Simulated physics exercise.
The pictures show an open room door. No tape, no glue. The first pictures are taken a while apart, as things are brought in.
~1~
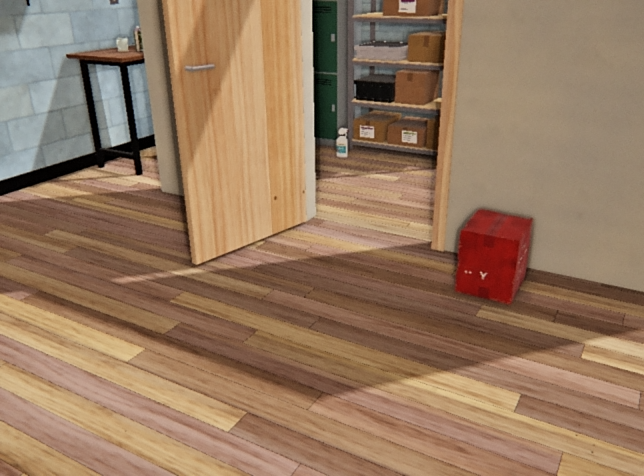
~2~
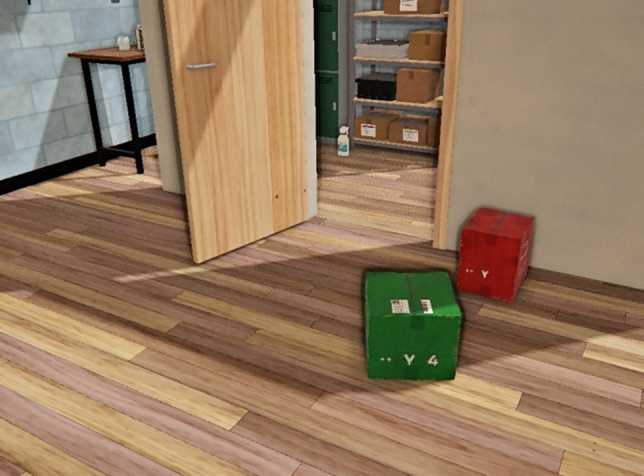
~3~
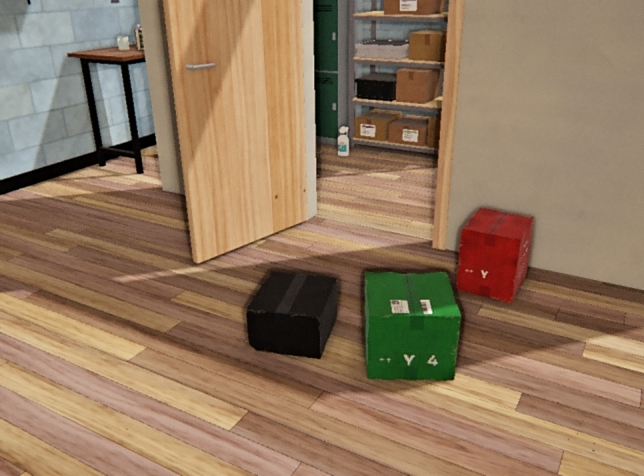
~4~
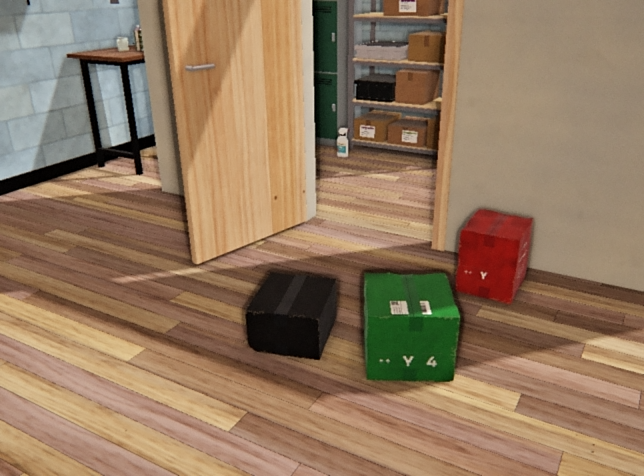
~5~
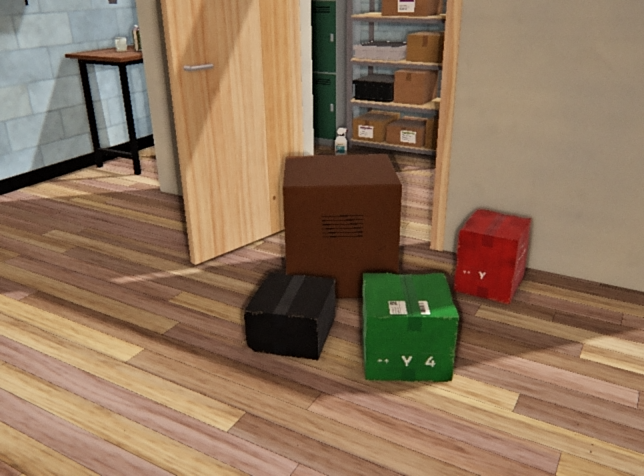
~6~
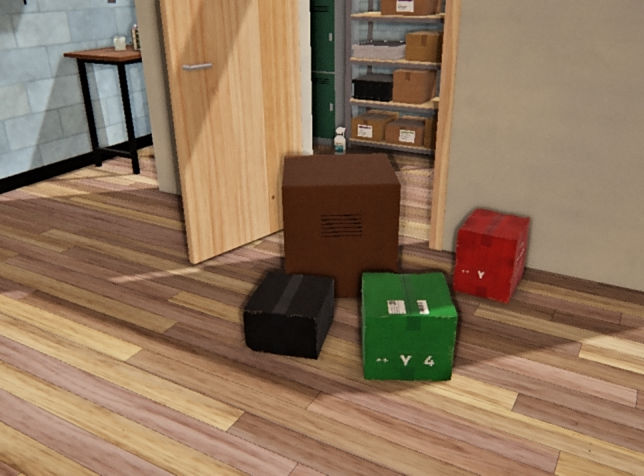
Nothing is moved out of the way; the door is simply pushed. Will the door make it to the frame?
Here the door stops short.
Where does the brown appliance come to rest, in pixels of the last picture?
Around (346, 224).
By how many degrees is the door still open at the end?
About 65°.
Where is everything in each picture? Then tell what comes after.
Door wide open and still; red box (494, 255), in the first picture.
Door wide open and still; green box (409, 324); red box (496, 253), in the second picture.
Door wide open and still; black box (294, 313); green box (408, 324), in the third picture.
Door wide open and still; red box (494, 255); black box (294, 314), in the fourth picture.
Door wide open and still; green box (406, 325); red box (493, 255), in the fifth picture.
Door wide open and still; brown appliance (338, 224); black box (291, 313), in the sixth picture.
Then, 0.40 s after the last picture, door 88° open.
Then, 0.60 s after the last picture, door 71° open.
At rest, door 65° open; all 4 in place. Seen from the same camera at the end, brown appliance near (346, 224).
